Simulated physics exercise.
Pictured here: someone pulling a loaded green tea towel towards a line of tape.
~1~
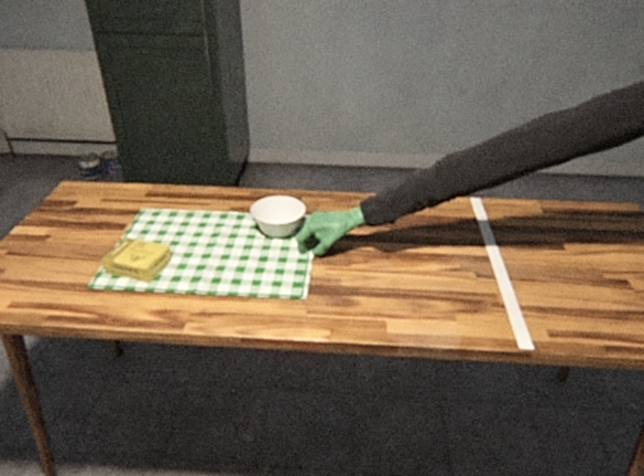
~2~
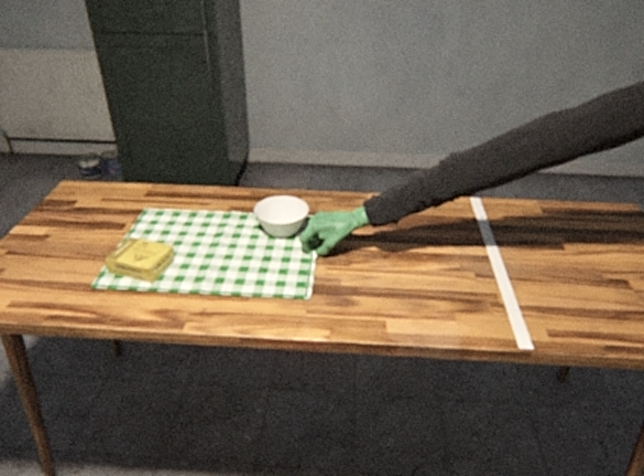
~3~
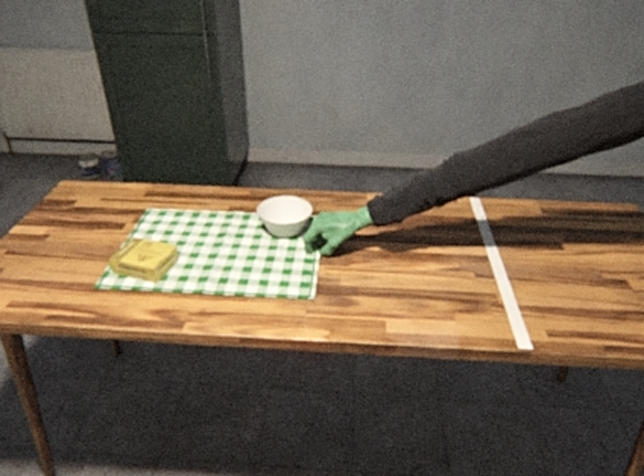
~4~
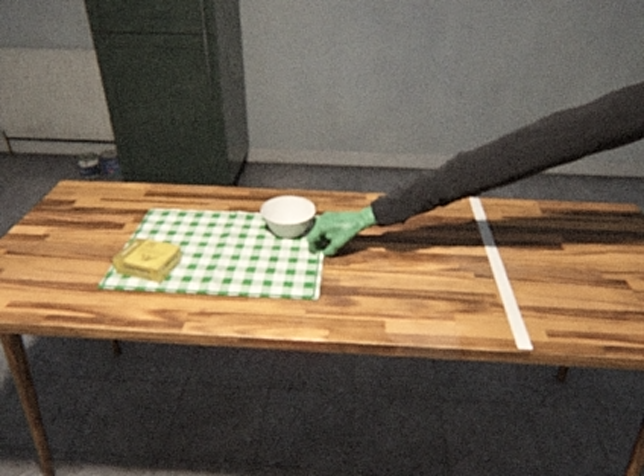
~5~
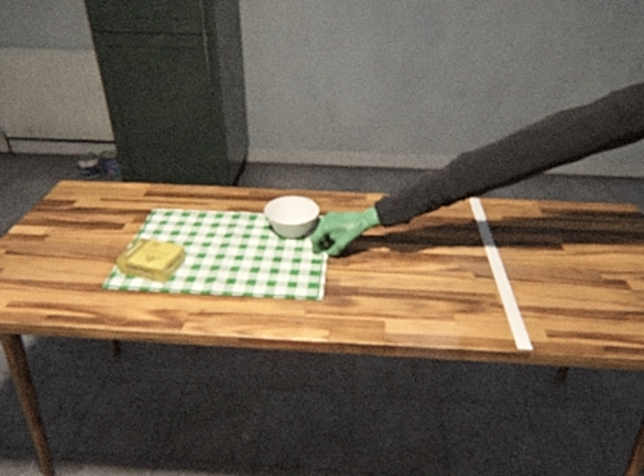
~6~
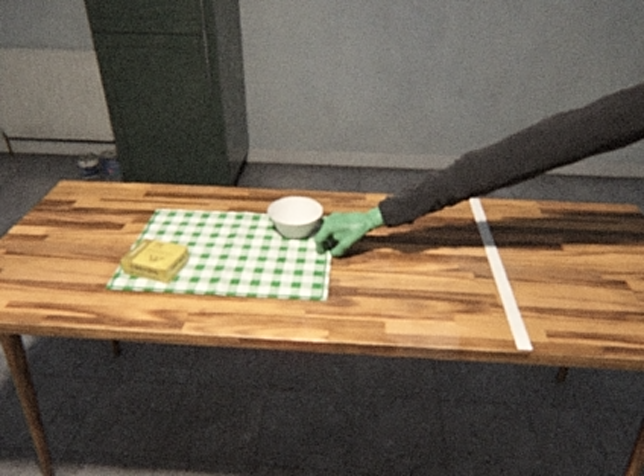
To begin with, a green-gloved hand grips the right edge of a green-and-white checked cloth on a wooden table, with a white bowl and a yellow packet resting on it. The hand slowly draws the cloth a short way right, towards a pale tape line, and both items ride along.
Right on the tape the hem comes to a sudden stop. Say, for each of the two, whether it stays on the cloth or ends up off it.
Per item - white bowl: Stays on; yellow packet: Stays on.
Then, 2.01 s past the final frame, hem at the tape; white bowl on the cloth near (444, 227); yellow packet on the cloth near (320, 268).
Then, 2.12 s past the final frame, hem at the tape; white bowl on the cloth near (451, 228); yellow packet on the cloth near (326, 269).
When it is over, hem at the tape; white bowl on the cloth near (451, 228); yellow packet on the cloth near (326, 269). The white bowl stays on the cloth and the yellow packet remains aboard.
